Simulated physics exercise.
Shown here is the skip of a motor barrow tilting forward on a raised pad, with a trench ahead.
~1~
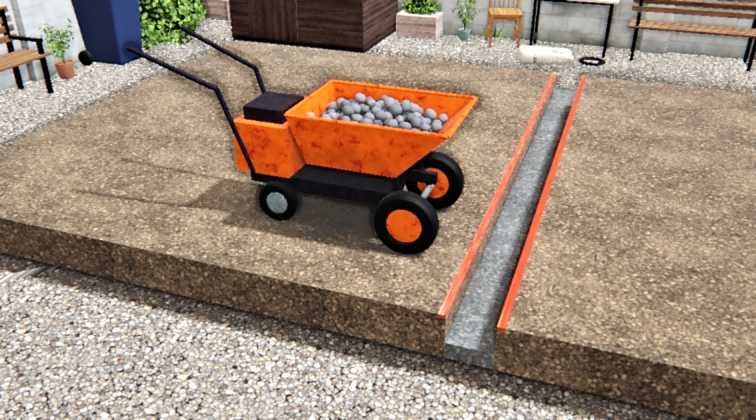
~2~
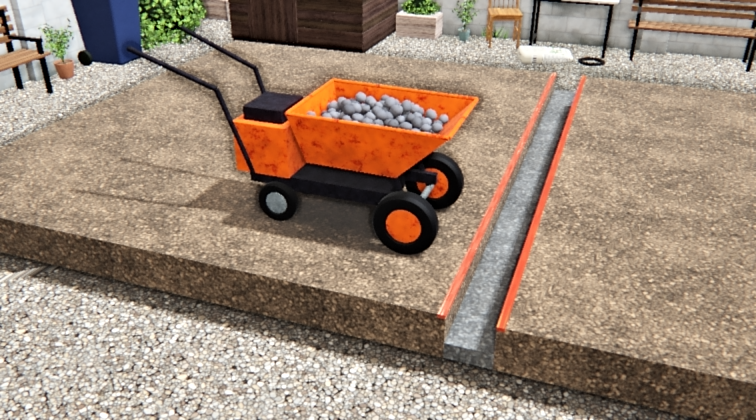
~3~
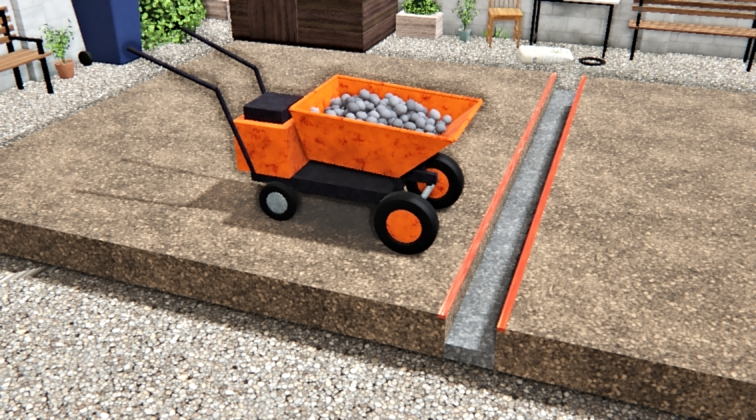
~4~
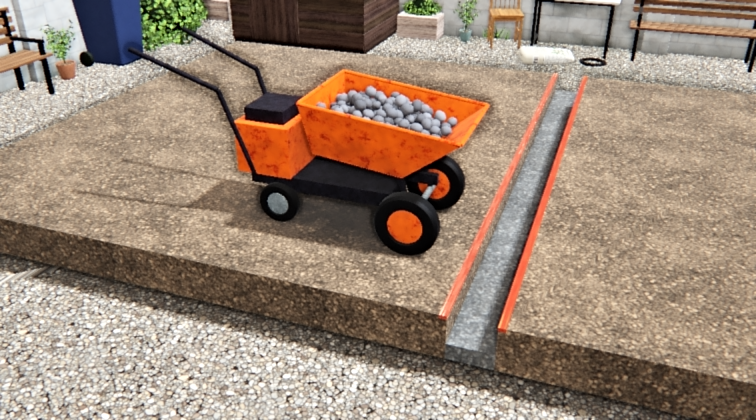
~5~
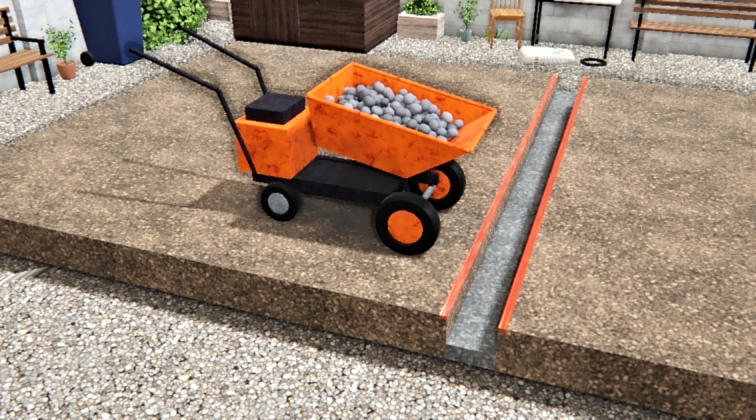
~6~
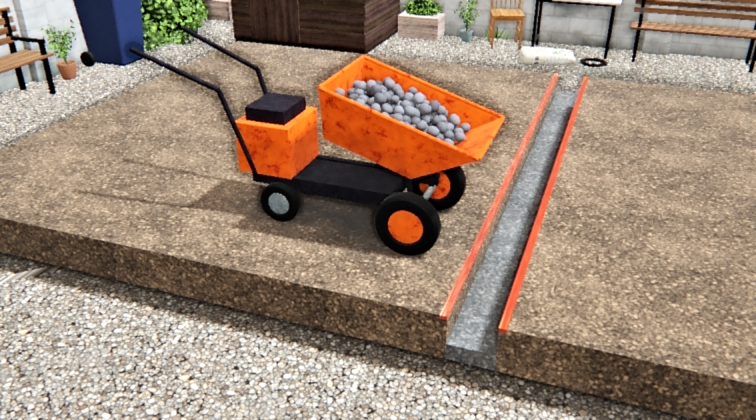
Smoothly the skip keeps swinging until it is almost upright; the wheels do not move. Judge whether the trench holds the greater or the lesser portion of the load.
Not the bulk.
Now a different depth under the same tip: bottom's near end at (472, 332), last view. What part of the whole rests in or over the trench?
The share would be around 10 per cent.
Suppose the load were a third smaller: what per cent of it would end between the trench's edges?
Close to 10 in a hundred.
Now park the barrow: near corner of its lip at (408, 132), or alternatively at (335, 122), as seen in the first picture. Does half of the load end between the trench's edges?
The greater portion first, the lesser portion second.
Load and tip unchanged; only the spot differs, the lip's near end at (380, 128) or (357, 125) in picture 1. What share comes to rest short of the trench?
You'd get 10 in a hundred the first time and 30 in a hundred the second.
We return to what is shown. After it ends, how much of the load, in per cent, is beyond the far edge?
Near 70 in every hundred.
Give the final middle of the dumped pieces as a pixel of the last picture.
The centre comes to rest near (566, 252).
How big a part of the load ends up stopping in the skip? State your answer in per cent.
It ends up near 25 per cent.
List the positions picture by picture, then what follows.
In the first frame, lip of the skip at (447, 137), level; top of the load at (369, 119), round cobbles; first edge of the trench at (456, 285); far edge at (512, 296), the trench under half as wide as the skip, and about half as deep as wide.
In the second frame, lip of the skip at (449, 138), level; top of the load at (370, 119).
In the third frame, lip of the skip at (453, 141), tipped barely; top of the load at (370, 107).
In the fourth frame, lip of the skip at (461, 146), tipped a little; top of the load at (366, 105).
In the fifth frame, lip of the skip at (469, 152), tipped a little; top of the load at (368, 107).
In the sixth frame, lip of the skip at (478, 159), tipped clearly; top of the load at (378, 103); first edge of the trench at (458, 286); far edge at (513, 297).
Soon, skip tipped steeply; all in the skip.
A while on, skip tipped right over; most in the skip; about a quarter beyond it; a small part falling.
Towards the end, skip tipped right over; about a quarter in the skip; a stray few in or heaped over the trench; about two thirds beyond it.
Finally, skip tipped right over; about a quarter in the skip; a small part in or heaped over the trench; about two thirds beyond it.
